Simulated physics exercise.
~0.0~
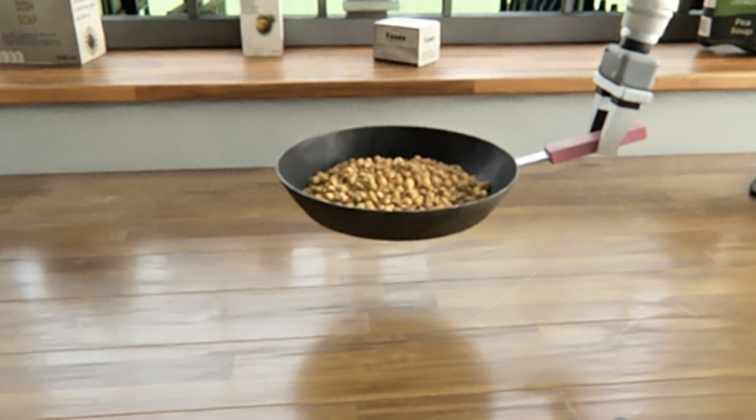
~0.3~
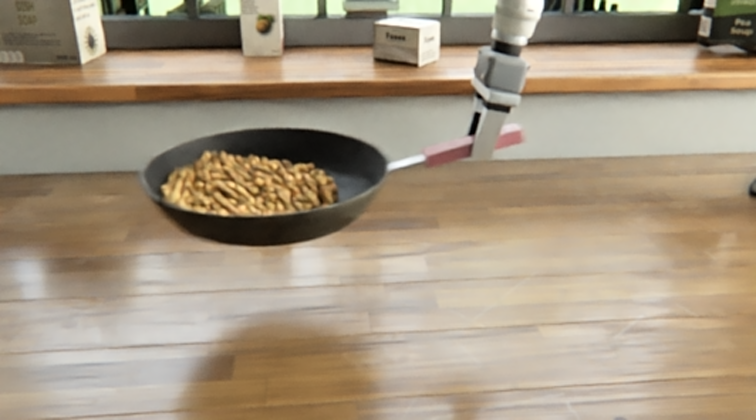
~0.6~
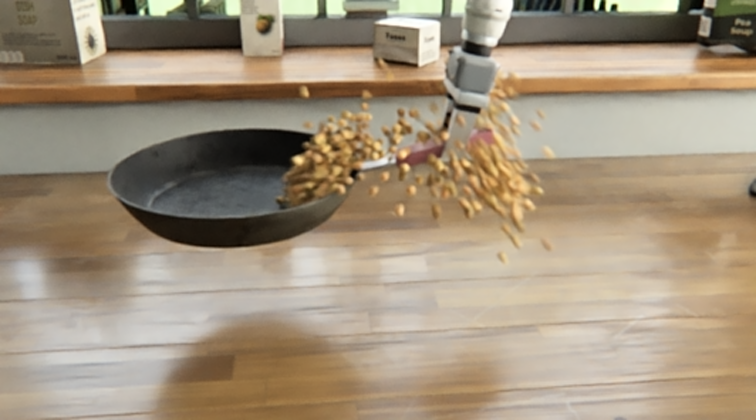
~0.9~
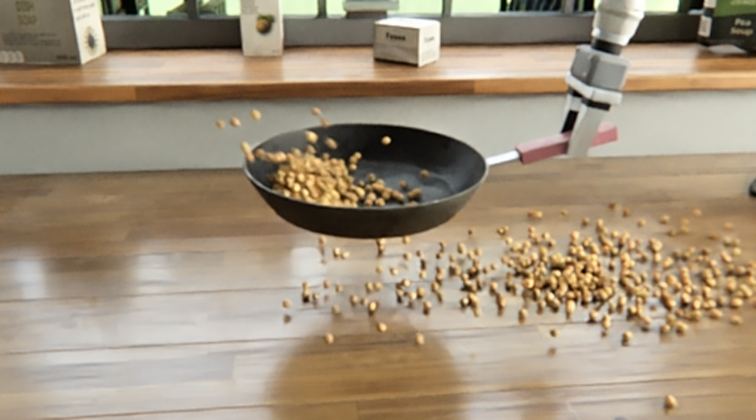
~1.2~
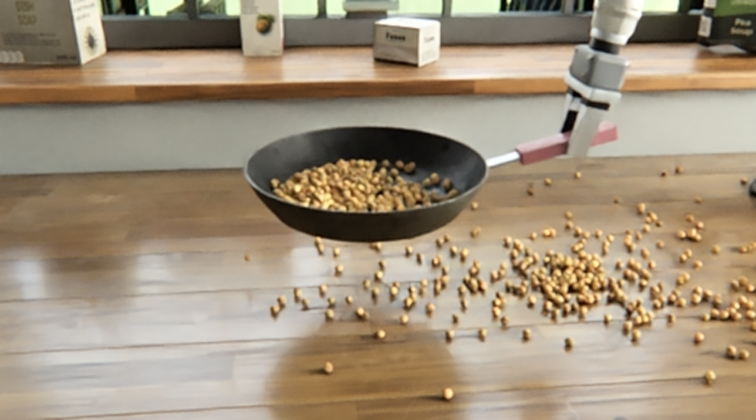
A robot arm holds a black frying pan by its reddish handle above a wooden table, with a heap of dried chickpeas resting inside. The arm carries the pan to the left, and the load bunches toward the far left side. As the pan slows, the chickpeas surge right, many flying over the rim and past the handle. The arm then moves the pan back to the right, catching part of the load while the rest showers onto the table. At the end the pan hangs level and still, with about half the chickpeas inside and the others scattered across the tabletop, mostly to the right.
